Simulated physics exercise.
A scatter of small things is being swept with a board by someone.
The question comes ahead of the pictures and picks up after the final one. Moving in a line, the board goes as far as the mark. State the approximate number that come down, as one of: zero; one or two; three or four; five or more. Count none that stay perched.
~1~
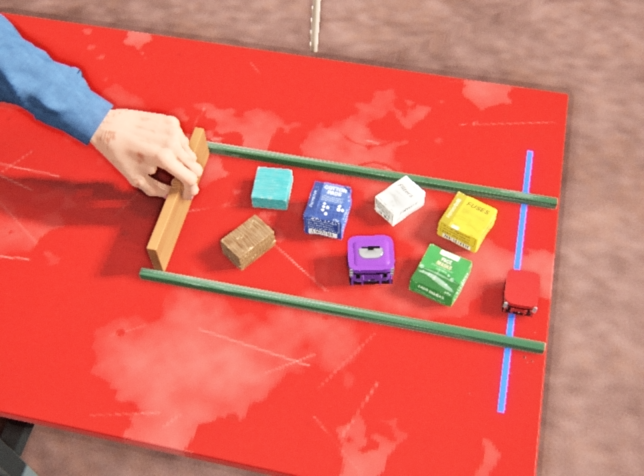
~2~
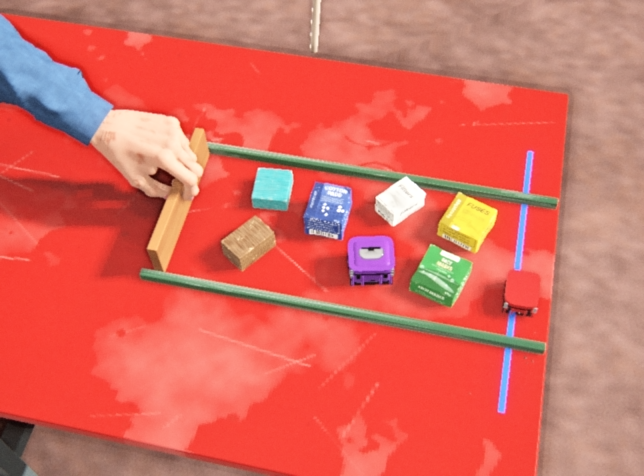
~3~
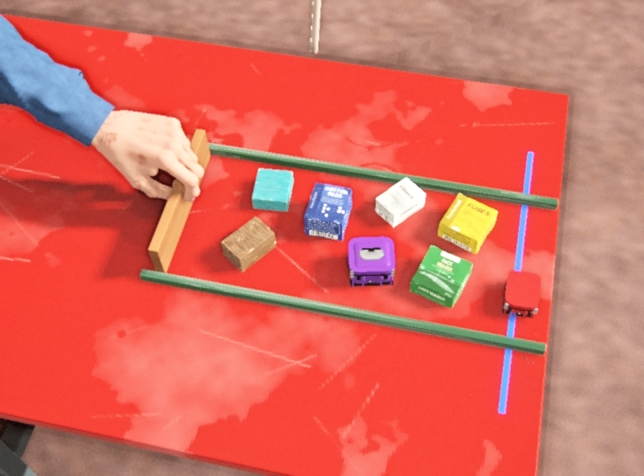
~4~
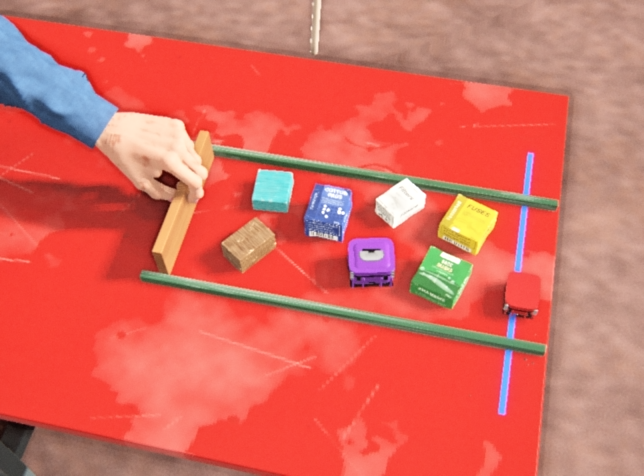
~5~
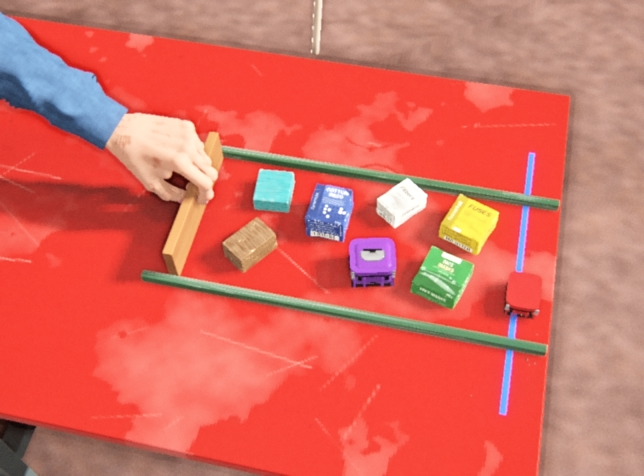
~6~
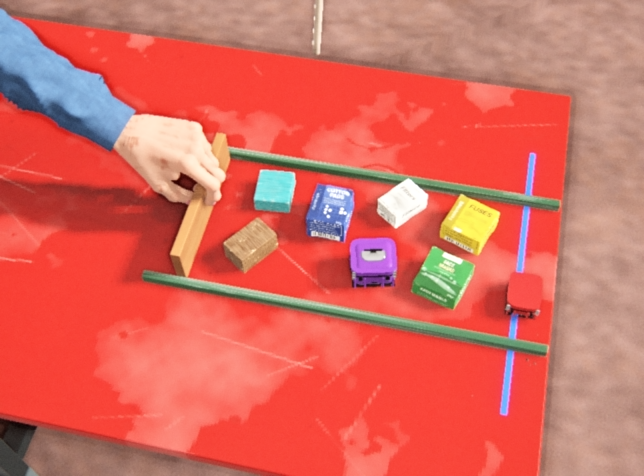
Approximate number down: Five or more.
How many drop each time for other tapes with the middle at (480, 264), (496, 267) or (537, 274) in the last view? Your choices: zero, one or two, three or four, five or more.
In order, the falls would come to 3 or 4; either three or four; more than four.
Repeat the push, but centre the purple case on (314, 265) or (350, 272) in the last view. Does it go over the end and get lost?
The purple case goes down at the first spot and goes down at the second.
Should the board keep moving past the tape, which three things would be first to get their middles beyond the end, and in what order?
Earliest first - red case, yellow box, green box.
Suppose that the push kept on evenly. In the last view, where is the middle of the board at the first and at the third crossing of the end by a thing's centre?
The first puts it near (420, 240), the next near (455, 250).
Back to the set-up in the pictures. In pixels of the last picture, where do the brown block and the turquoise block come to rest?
About (534, 290), and about (543, 237).
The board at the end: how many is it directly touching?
The figure is 2.
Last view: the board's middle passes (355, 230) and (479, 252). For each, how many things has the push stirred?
First 7 and then 8.
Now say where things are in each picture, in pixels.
In the first frame, red case (521, 293); yellow box (467, 222); green box (441, 276); board (180, 198); tape (517, 269).
In the second frame, yellow box (467, 223); board (180, 199).
In the third frame, green box (441, 277); brown block (249, 244).
In the fourth frame, red case (521, 296); white box (400, 203).
In the fifth frame, yellow box (468, 225); purple case (372, 263).
In the sixth frame, red case (523, 296); yellow box (469, 225); green box (443, 278); board (202, 204); tape (520, 271).
A little later, none off yet; red case at rest near (523, 296); yellow box at rest near (469, 225); green box at rest near (443, 278).
Next, none off yet; red case shifted a little near (544, 300); yellow box shifted well along near (545, 238); green box shifted about its own width near (505, 287).
When it is over, the number that fall off is five or more; down, blue box, purple case, white box, green box, yellow box and red case.
